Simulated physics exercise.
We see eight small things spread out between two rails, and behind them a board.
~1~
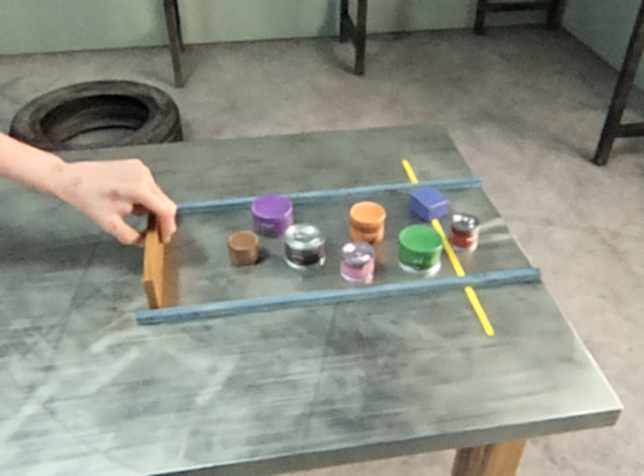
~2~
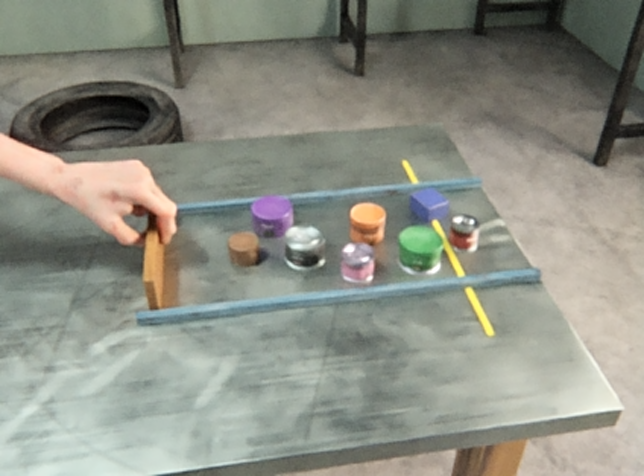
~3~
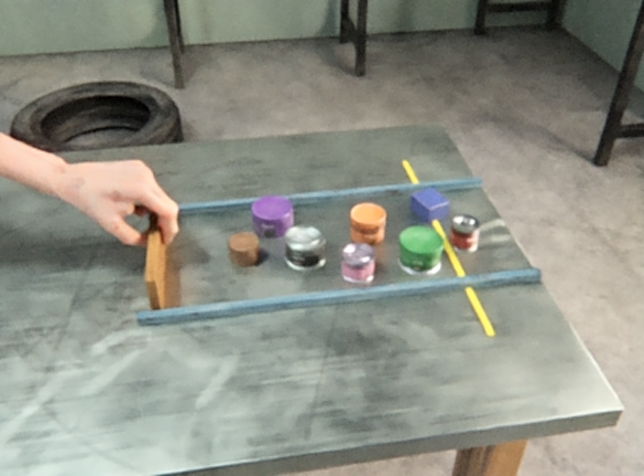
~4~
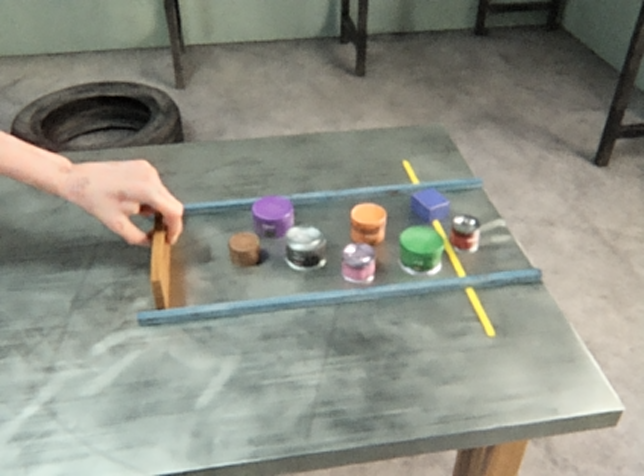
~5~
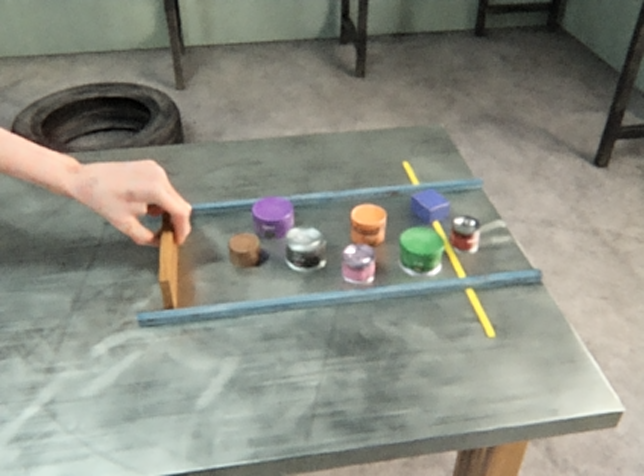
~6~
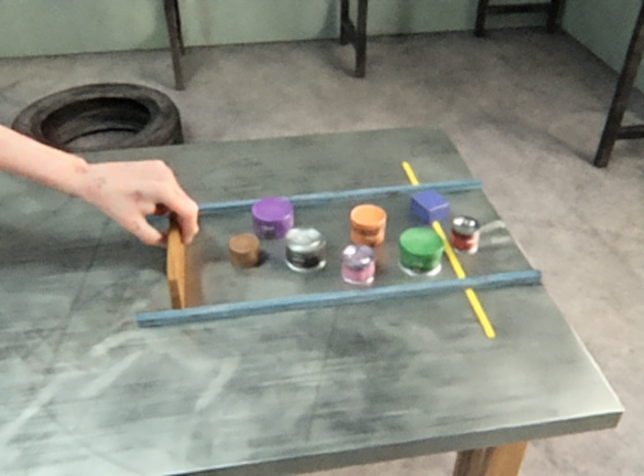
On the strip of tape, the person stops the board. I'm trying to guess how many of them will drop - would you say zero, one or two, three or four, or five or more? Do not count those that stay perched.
I'd say zero.
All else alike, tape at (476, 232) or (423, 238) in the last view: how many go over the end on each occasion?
Counts: 4, 0.
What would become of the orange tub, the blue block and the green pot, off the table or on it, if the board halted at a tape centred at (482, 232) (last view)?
Here the orange tub ends up off; the blue block ends up off; last, the green pot ends up off.
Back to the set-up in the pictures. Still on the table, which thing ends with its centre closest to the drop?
It's the blue block.
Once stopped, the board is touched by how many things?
The number is 4.
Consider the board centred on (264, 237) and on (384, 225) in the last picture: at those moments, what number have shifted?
At the first point the count is 3, at the second it's 7.
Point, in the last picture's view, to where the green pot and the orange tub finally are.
Final centres, in order: Near (509, 251), near (477, 208).
Early on, none off yet; red tin at rest near (464, 235); blue block at rest near (430, 206); green pot at rest near (421, 252).
A while later, none off yet; red tin at rest near (464, 235); blue block at rest near (430, 206); green pot travelled a little near (436, 255).
Finally, the number that fall off is zero.
